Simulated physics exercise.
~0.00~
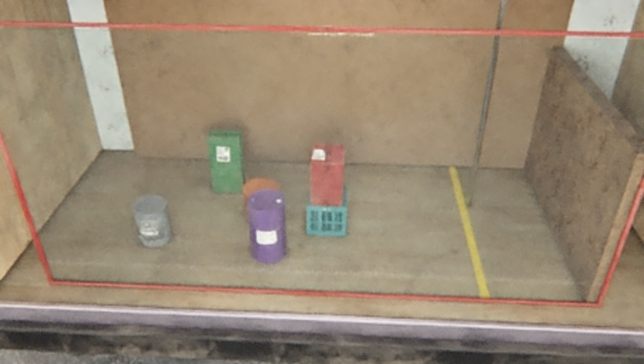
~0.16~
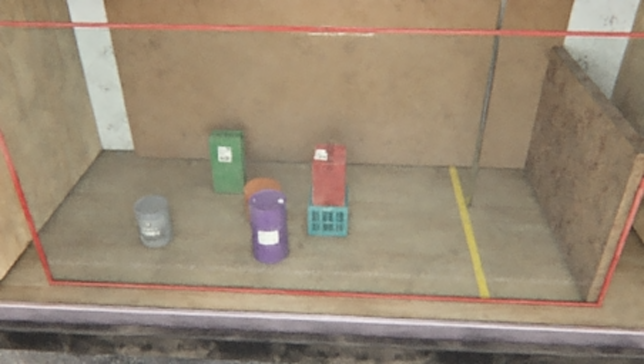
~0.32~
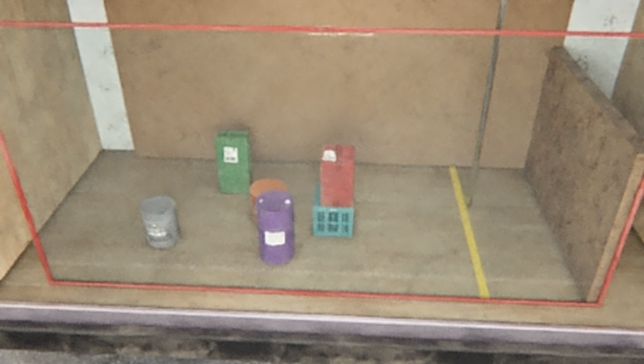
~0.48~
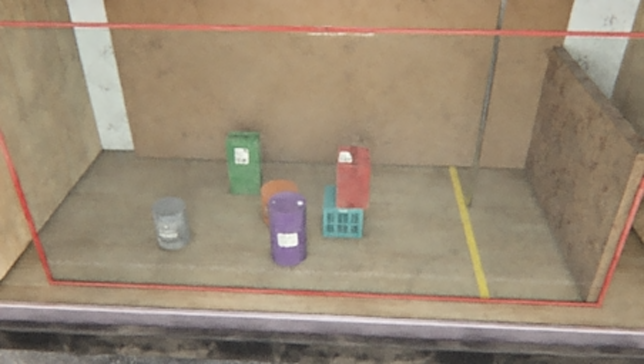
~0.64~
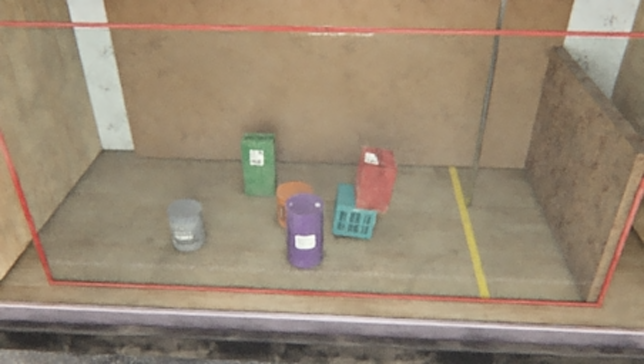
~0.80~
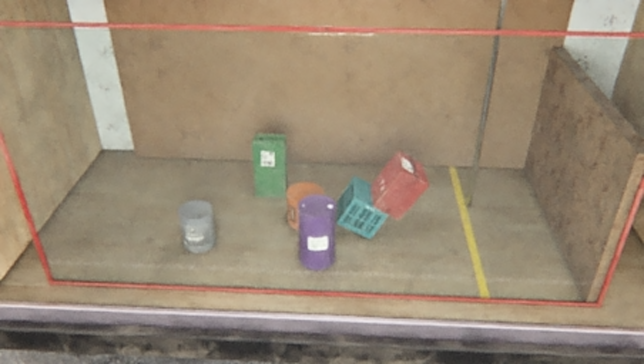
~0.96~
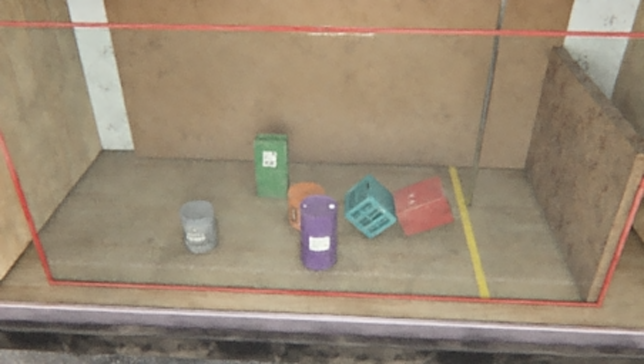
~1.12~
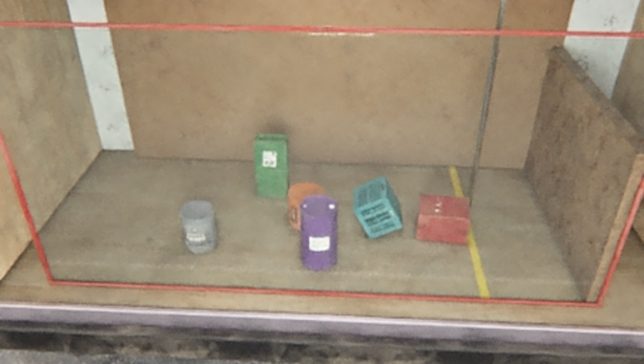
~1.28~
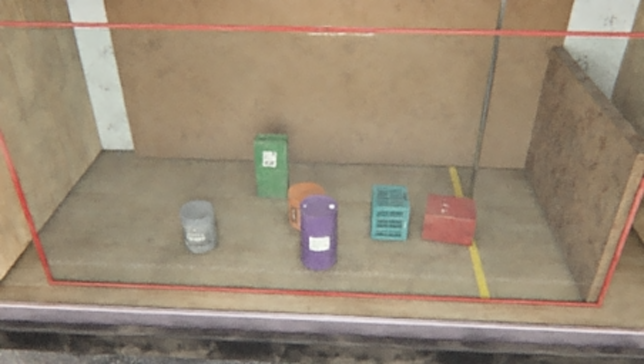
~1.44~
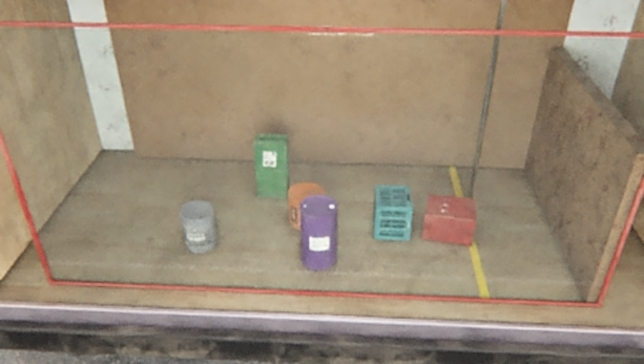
A red pack stands on top of a teal crate in a wooden bay, with a green tall box, a purple drum, an orange bucket and a grey bucket to its left. All of them slide to the right across the floor together, toward a yellow line. The red pack begins to lean, then topples off the crate to the right, while the crate tips after it. The others stop, still left of the line. The crate rolls onto its side, and the red pack settles lying on its side, its middle just short of the yellow line.
